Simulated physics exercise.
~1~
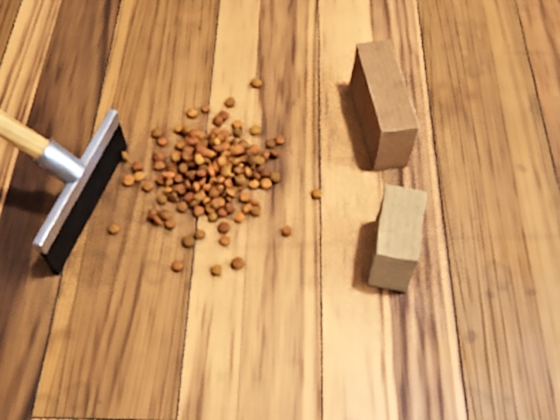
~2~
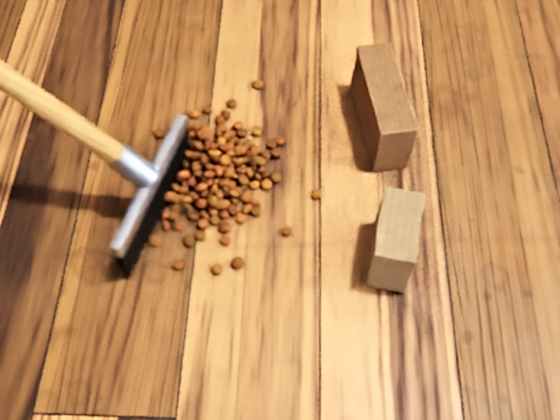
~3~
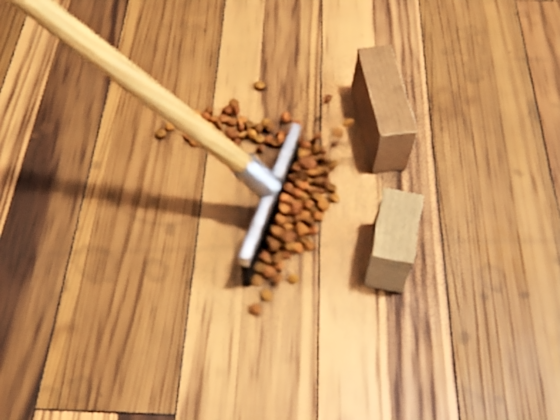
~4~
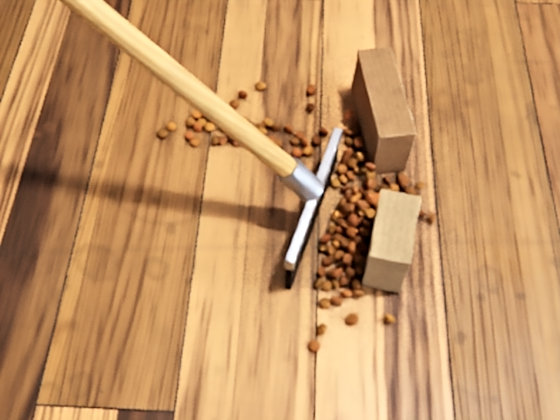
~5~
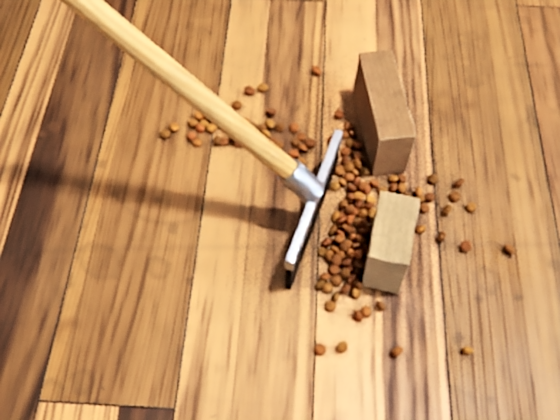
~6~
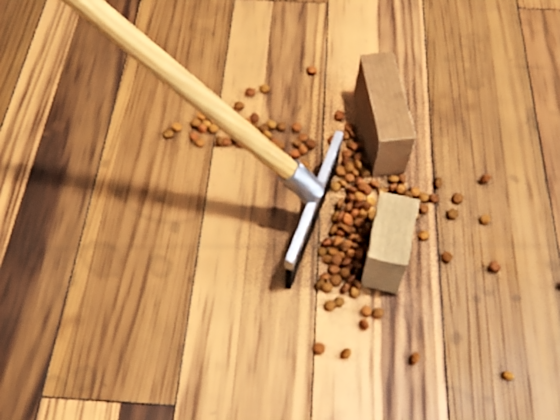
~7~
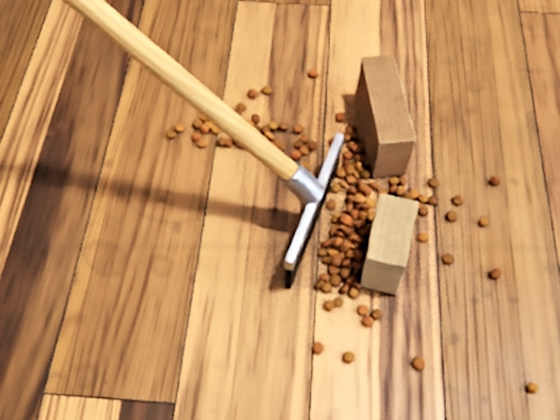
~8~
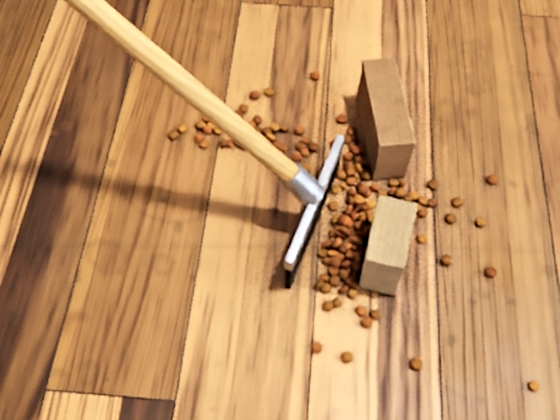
A squeegee with a pale wooden handle and a dark blade stands at the left of a striped wooden floor, seen from above at an angle. Beside it lies a loose heap of reddish-brown kibble, and to the right stand two blocks, a brown one farther off and a smaller tan one nearer. The squeegee sweeps right, bunching the kibble ahead of it and leaving some behind. It stops just short of the blocks as pieces press against them and some spill through the gap. A few scatter beyond and roll on, then settle, with most still held before the blocks.
